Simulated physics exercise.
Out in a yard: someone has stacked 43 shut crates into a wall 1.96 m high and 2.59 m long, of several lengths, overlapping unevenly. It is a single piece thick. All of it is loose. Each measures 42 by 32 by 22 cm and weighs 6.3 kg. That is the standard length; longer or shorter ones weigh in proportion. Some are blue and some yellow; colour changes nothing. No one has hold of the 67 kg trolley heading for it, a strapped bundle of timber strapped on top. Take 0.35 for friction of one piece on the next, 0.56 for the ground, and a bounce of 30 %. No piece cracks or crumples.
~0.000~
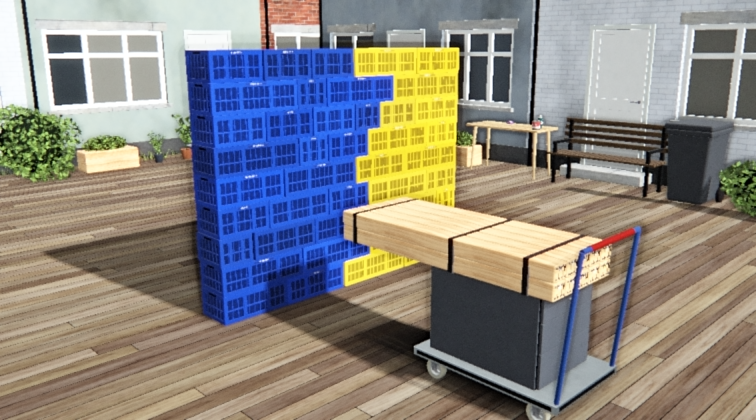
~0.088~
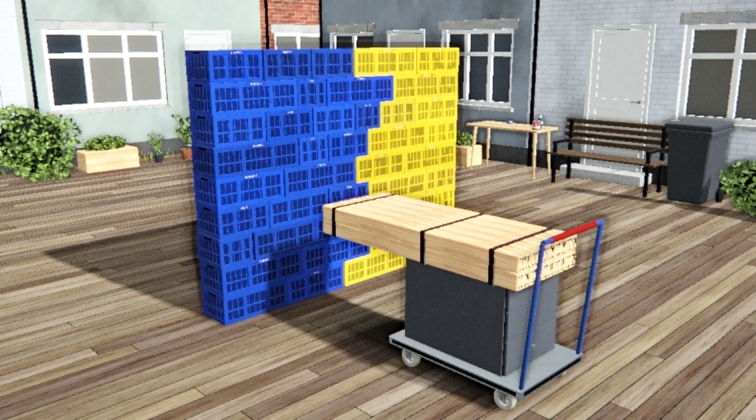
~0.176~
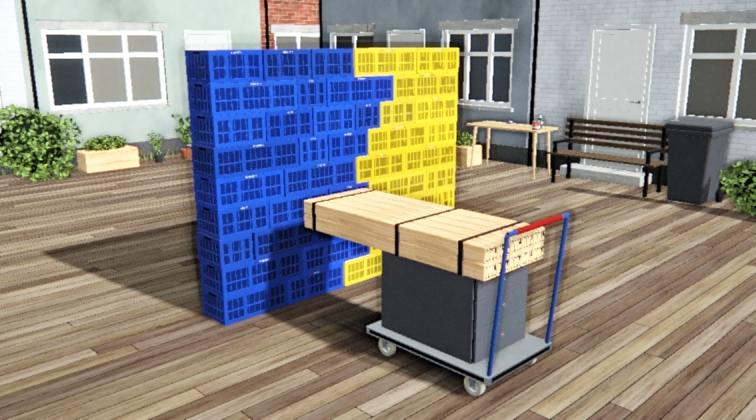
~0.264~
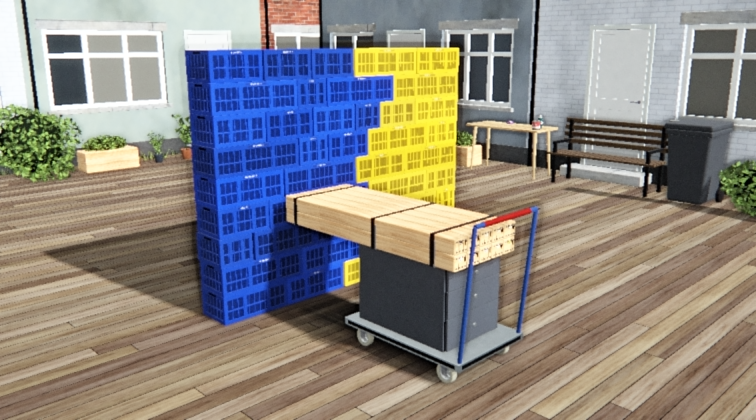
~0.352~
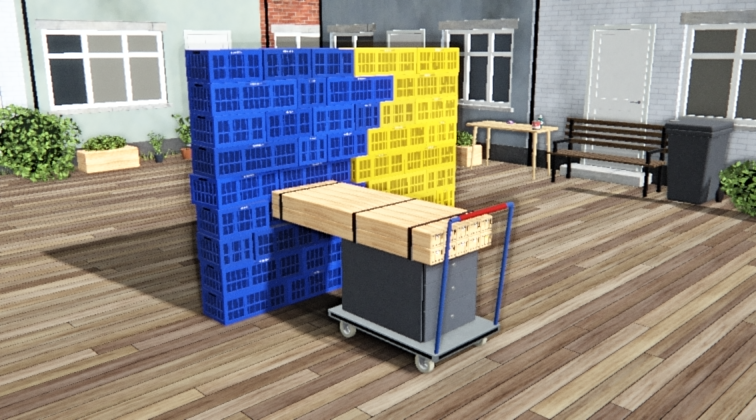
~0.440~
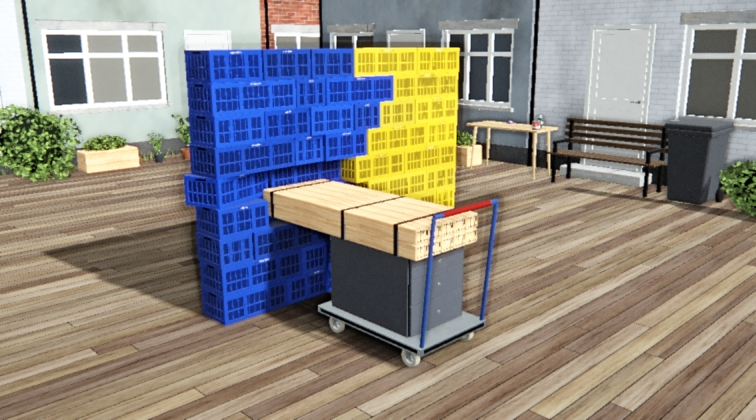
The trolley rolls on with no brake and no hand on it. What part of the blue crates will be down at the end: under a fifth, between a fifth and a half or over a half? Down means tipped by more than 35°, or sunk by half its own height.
Under a fifth of them.
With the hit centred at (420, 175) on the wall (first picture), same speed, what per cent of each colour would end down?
Then blue 30, yellow 60 per cent.
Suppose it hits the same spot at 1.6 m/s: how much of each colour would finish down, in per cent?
In that case blue 0, yellow 0 per cent.
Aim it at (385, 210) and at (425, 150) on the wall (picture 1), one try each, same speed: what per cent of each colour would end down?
Blue 0 then 30, yellow 0 then 50 per cent.
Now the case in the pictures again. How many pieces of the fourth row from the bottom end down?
1 of them.
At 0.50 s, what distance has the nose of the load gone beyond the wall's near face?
Some 25 cm beyond.
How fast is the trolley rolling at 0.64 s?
About 0.3 m/s.
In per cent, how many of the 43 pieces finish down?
About 0 per cent.
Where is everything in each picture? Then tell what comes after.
In the first frame (we follow the side turned to the camera), load (349, 221) 76 cm short of the wall; top blue crate (237, 66); top yellow crate (387, 62); no piece has moved.
In the second frame, load (328, 215) 55 cm short of the wall; top blue crate (237, 66).
In the third frame, load (308, 210) 34 cm short of the wall; top blue crate (237, 66).
In the fourth frame, load (290, 205) 12 cm short of the wall; top blue crate (237, 66).
In the fifth frame, load (276, 200) 56 mm into the wall's line; top blue crate (237, 66); 4 stirred so far.
In the sixth frame, load (267, 198) 17 cm into the wall's line; top blue crate (237, 66); top yellow crate (387, 62); 8 stirred so far.
Around 0.50 s, load 23 cm past the wall's line, still rolling; none of the 25 blue crates down (0 of 43 in all colours); top blue crate unmoved.
Around 0.64 s, load 30 cm past the wall's line, still rolling; none of the 25 blue crates down (0 of 43 in all colours); top blue crate displaced 40 mm.
Around 1.12 s, load 32 cm past the wall's line, stopped; 1 of the 25 blue crates down (1 of 43 in all colours); top blue crate displaced 7 cm; top yellow crate displaced 19 mm.
Finally (1.8 s), load 32 cm past the wall's line, stopped; 1 of the 25 blue crates down (1 of 43 in all colours); top blue crate displaced 6 cm; top yellow crate displaced 21 mm. That is 4 per cent. Seen by the last camera, middles, top blue crate near (218, 66), top yellow crate near (373, 61).
